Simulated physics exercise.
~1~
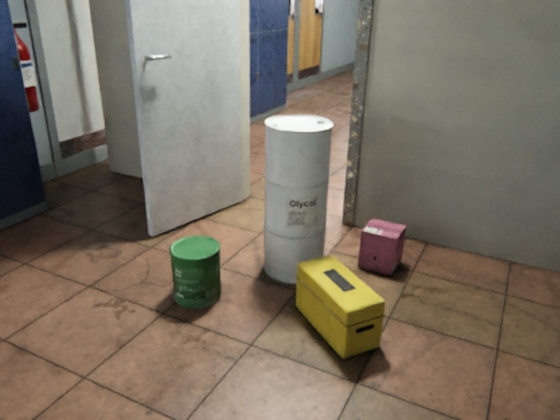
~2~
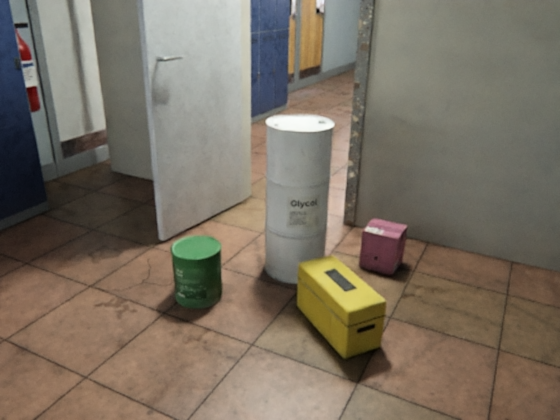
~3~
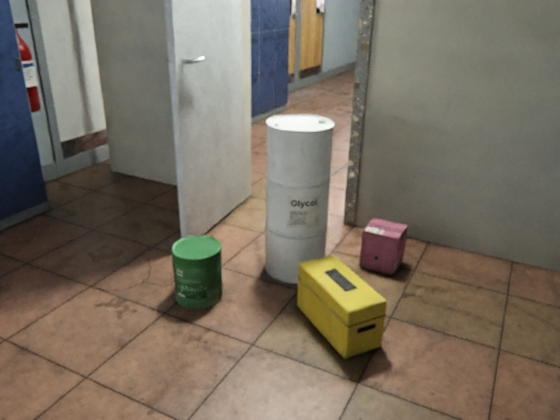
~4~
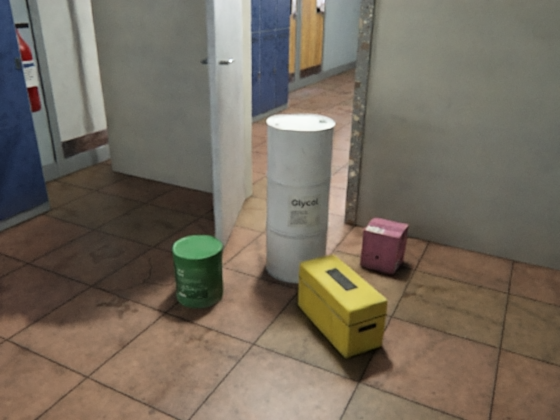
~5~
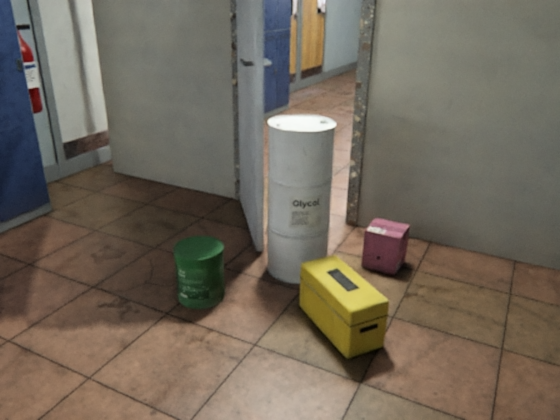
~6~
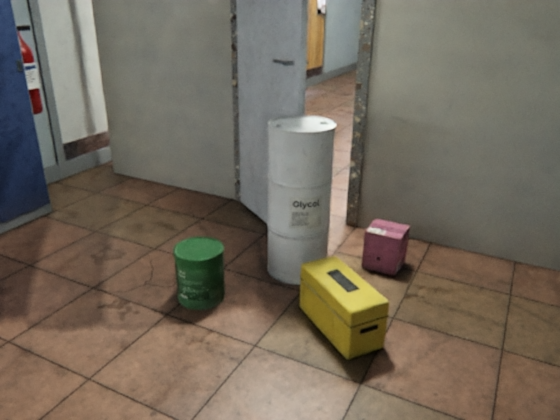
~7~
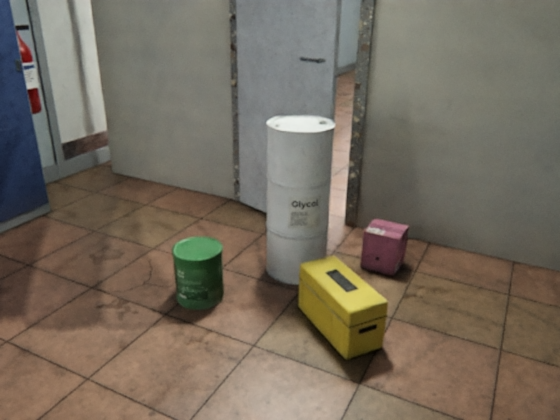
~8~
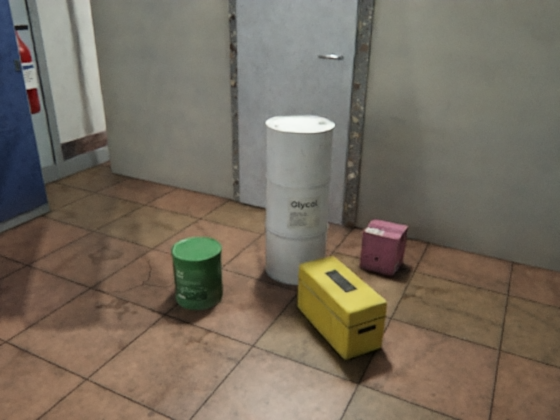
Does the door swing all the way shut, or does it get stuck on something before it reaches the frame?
It swings all the way shut. The door passes behind the white drum and reaches its frame, with the objects on the floor left in place.
